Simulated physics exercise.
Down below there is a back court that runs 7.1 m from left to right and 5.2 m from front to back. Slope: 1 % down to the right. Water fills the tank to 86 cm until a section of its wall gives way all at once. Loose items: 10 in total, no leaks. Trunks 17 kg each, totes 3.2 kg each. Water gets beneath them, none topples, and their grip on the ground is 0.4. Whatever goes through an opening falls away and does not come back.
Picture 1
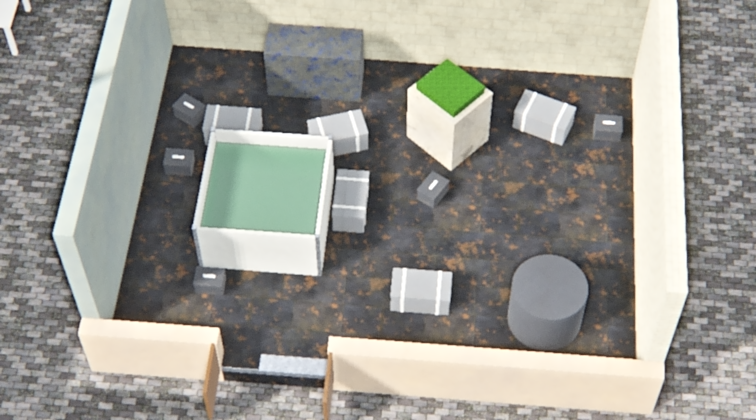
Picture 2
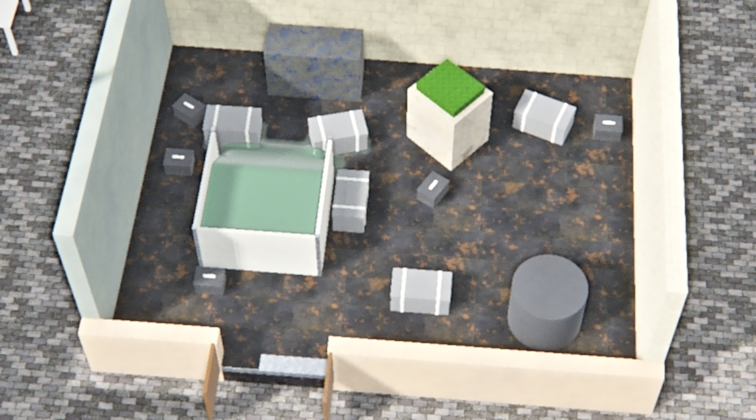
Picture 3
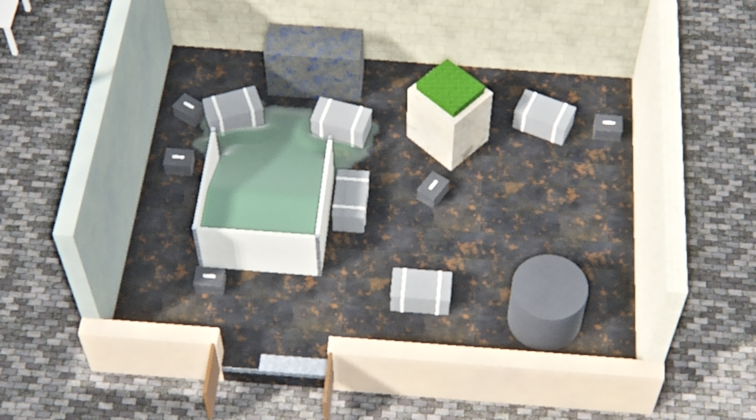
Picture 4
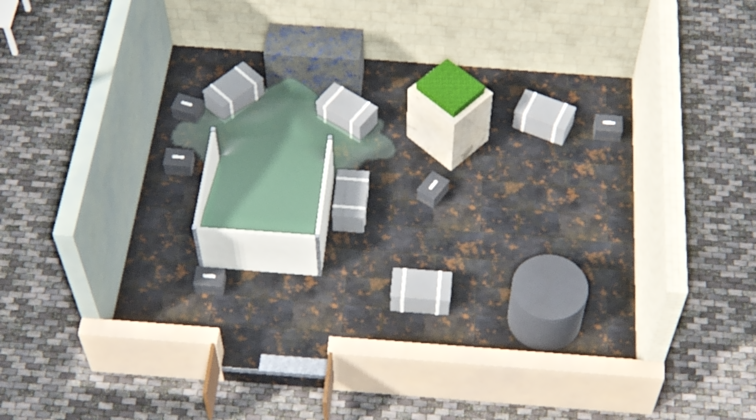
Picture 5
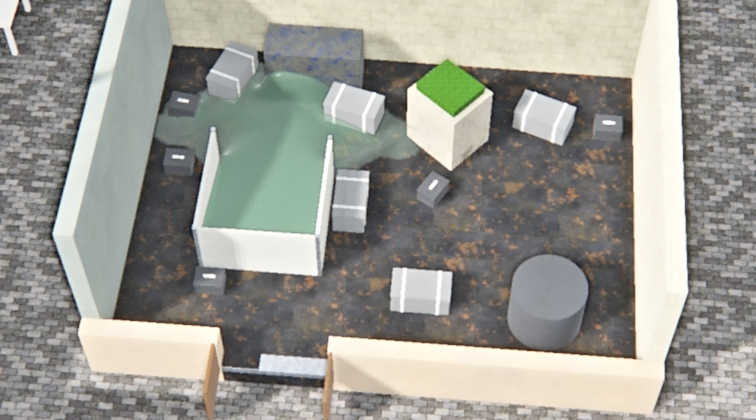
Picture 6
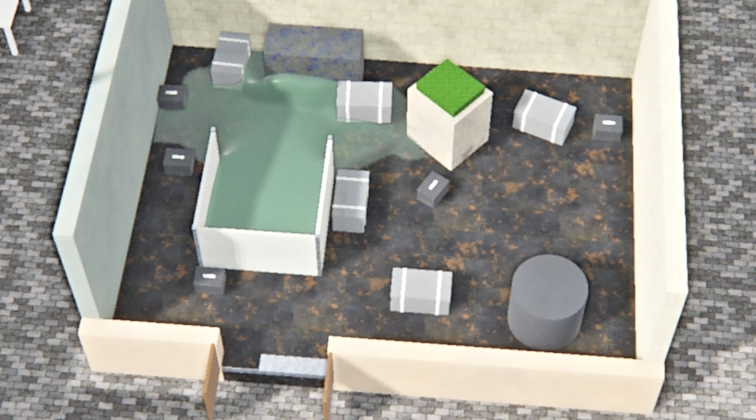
At first, greenish water sits inside a white-walled tank in a walled court scattered with grey trunks and small dark boxes. The tank's back wall gives way and water spreads across the floor behind it, pushing one trunk backward and turning it, another rightward, and then shifting a small box slightly.
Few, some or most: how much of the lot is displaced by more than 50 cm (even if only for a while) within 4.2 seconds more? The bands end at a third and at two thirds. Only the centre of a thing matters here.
That comes to two thirds or above.
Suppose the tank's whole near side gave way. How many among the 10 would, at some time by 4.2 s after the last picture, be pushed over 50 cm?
The answer then is 4.
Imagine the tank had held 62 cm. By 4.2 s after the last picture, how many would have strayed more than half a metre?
Then it comes to 6.
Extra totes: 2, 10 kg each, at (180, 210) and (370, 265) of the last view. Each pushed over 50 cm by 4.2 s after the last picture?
The first comes out beyond the limit, the second within the limit.
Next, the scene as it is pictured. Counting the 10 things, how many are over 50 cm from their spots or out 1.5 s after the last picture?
By that time the total stands at 3.
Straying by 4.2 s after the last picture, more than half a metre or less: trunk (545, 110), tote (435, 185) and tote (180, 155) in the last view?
In that order: Past it, past it, over.
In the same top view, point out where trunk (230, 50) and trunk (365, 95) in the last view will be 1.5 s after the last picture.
Estimated pixels: (211, 77) and (468, 64).
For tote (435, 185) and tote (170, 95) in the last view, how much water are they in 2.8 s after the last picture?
4 and 6 cm.
Then, 0.4 s after the last picture 2 of 10 are over 50 cm from their spots; 3 afloat.
Then, 1.5 s after the last picture 3 of 10 are over 50 cm from their spots; 2 afloat.
Then, 2.8 s after the last picture 7 of 10 are over 50 cm from their spots; 4 afloat.
Then, 4.2 s after the last picture 7 of 10 are over 50 cm from their spots, and 7 have been at some point; 6 afloat.
